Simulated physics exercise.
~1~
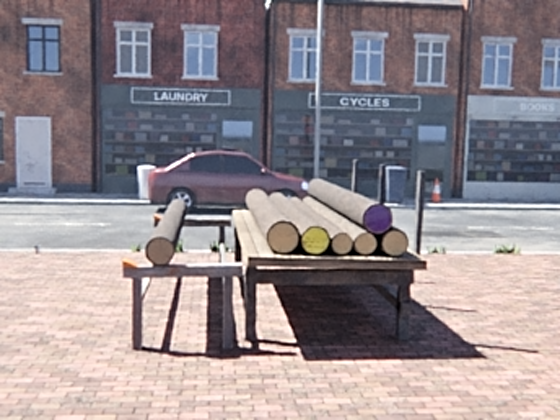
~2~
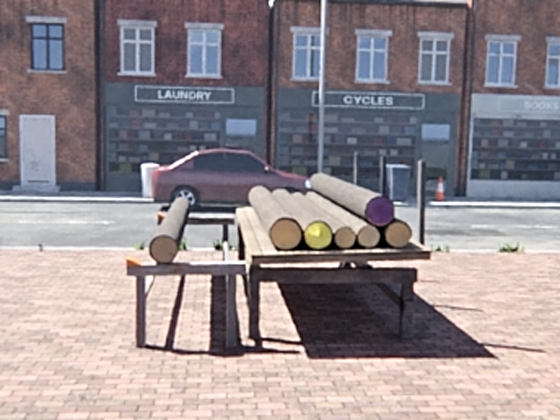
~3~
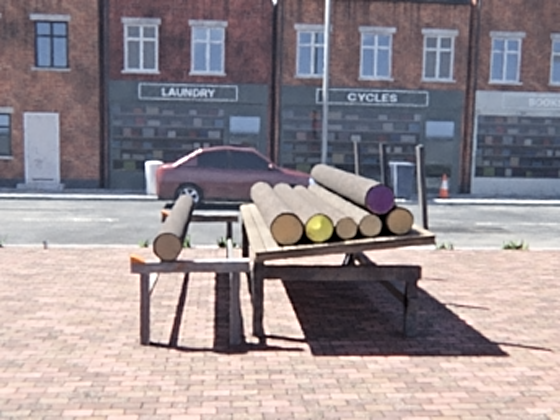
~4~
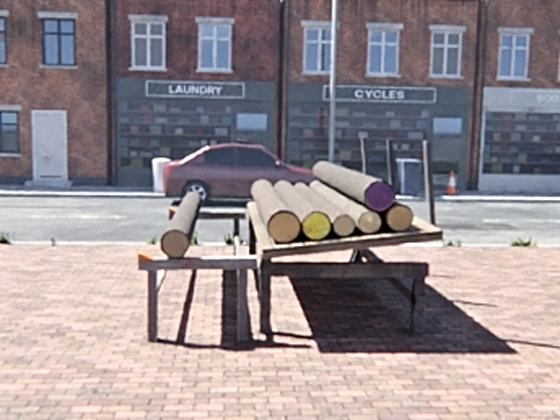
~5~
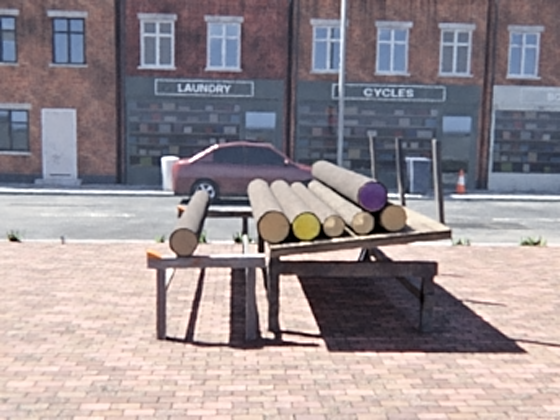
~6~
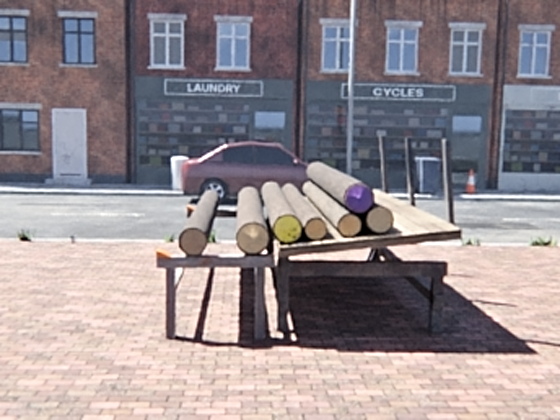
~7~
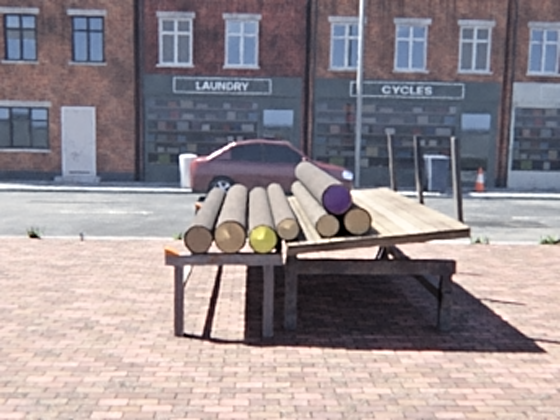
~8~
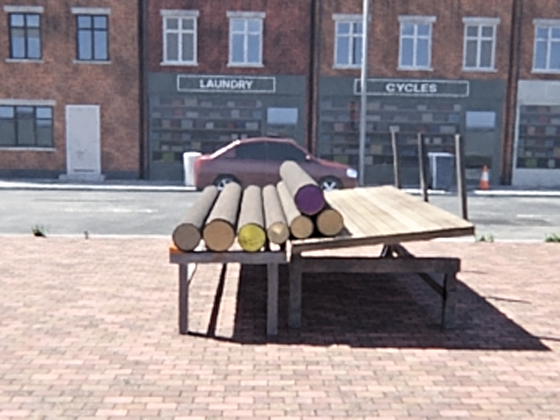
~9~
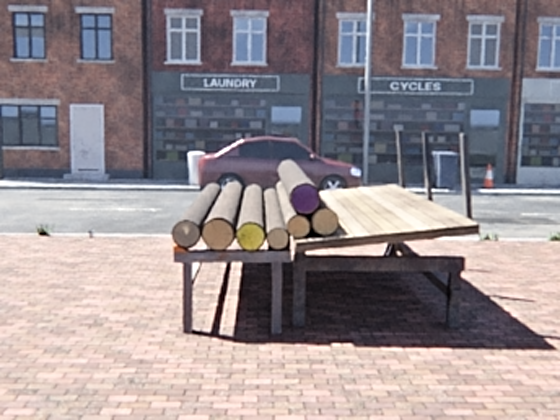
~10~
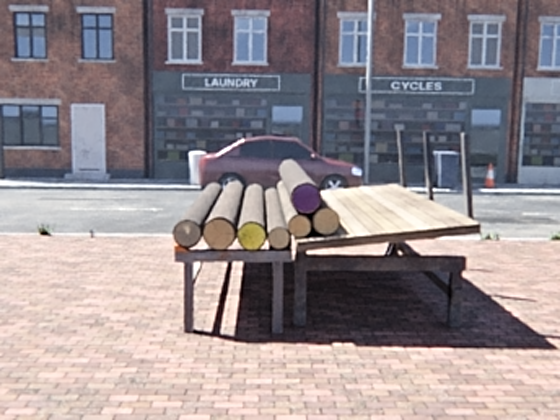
On a brick pavement, a deck tips and poles roll left, crowding together onto a rack.
